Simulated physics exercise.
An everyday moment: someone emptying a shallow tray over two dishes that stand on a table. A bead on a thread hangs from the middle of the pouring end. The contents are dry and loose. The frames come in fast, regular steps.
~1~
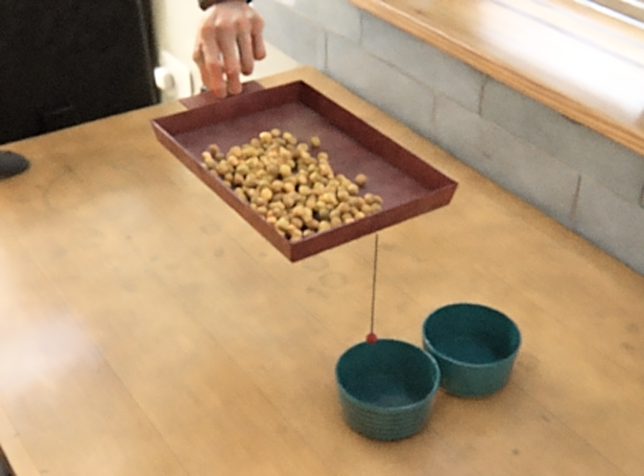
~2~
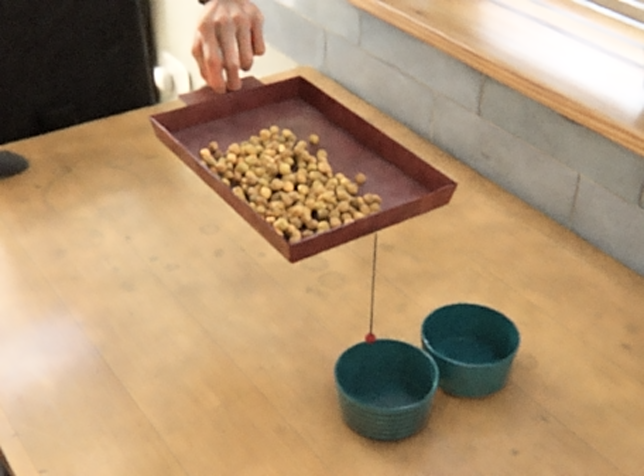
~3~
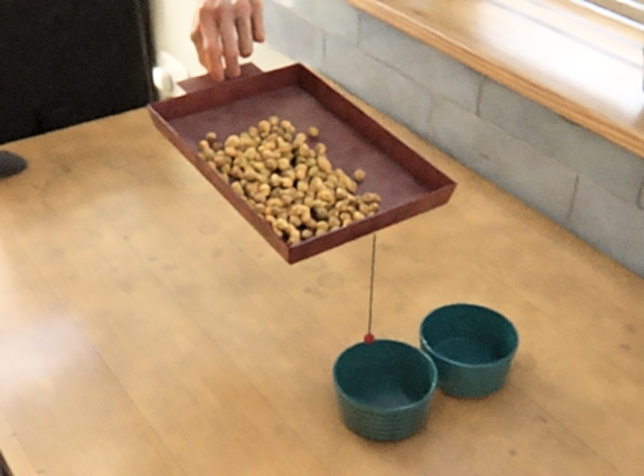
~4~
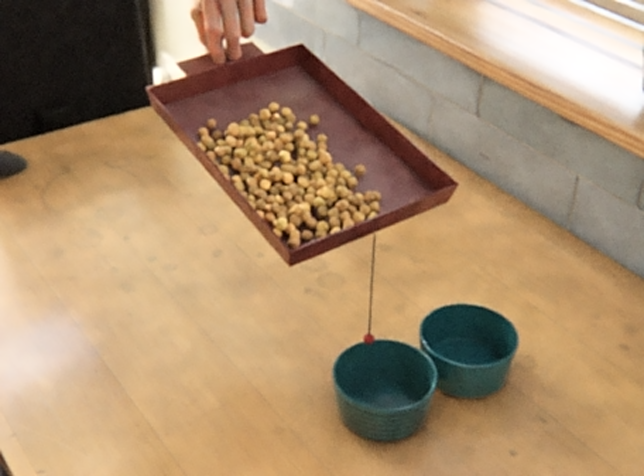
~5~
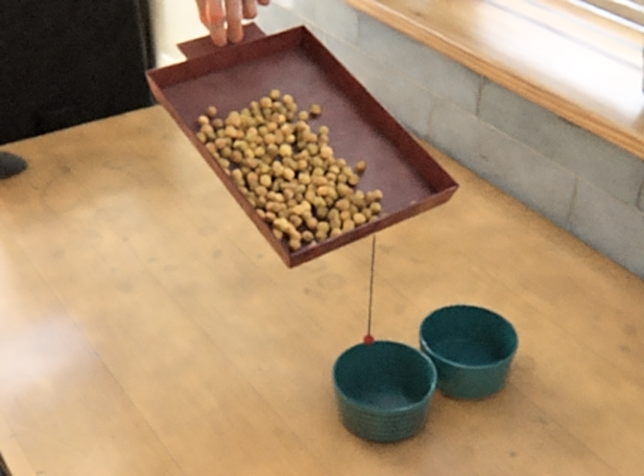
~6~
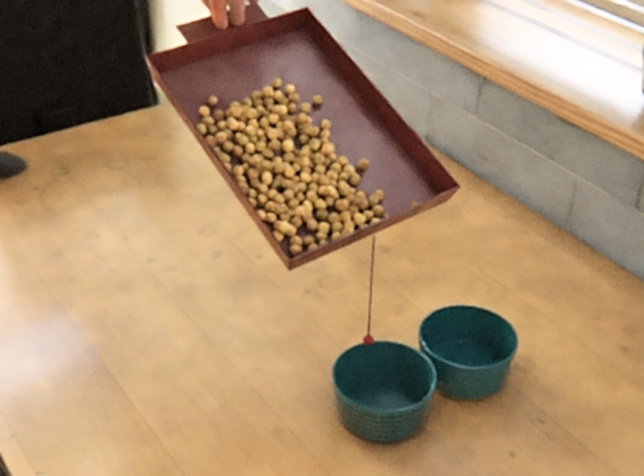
A hand raises the handle end of a maroon tray of dried chickpeas above two teal dishes.
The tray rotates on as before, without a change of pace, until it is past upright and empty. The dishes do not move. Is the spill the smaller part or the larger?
Together they catch less than half.
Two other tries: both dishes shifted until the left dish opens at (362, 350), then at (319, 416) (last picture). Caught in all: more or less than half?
One: Under half. Two: Most of it.
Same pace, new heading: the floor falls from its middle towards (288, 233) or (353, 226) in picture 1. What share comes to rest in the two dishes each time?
First some 10, then 40 per cent.
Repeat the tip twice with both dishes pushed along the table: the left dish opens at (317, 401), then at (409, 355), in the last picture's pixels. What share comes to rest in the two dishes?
Roughly 70 per cent, and 10 per cent.
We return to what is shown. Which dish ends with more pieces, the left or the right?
That is left.
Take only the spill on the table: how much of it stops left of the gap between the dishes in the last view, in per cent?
Roughly 70 in a hundred.
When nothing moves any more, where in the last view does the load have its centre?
Roughly at (367, 443).
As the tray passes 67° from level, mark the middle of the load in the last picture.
At about (326, 198).
Shortly afterwards, tray tipped steeply; all but a few on the tray; a little in the air.
Next, tray tipped past a quarter turn; the bulk on the tray; only a few in the left dish; a little outside both; a little in the air.
Some moments later, tray tipped past a quarter turn; near a quarter in the left dish; near two thirds outside both.
In the end, tray tipped past a quarter turn; near a quarter in the left dish; none at all in the right dish; near two thirds outside both.
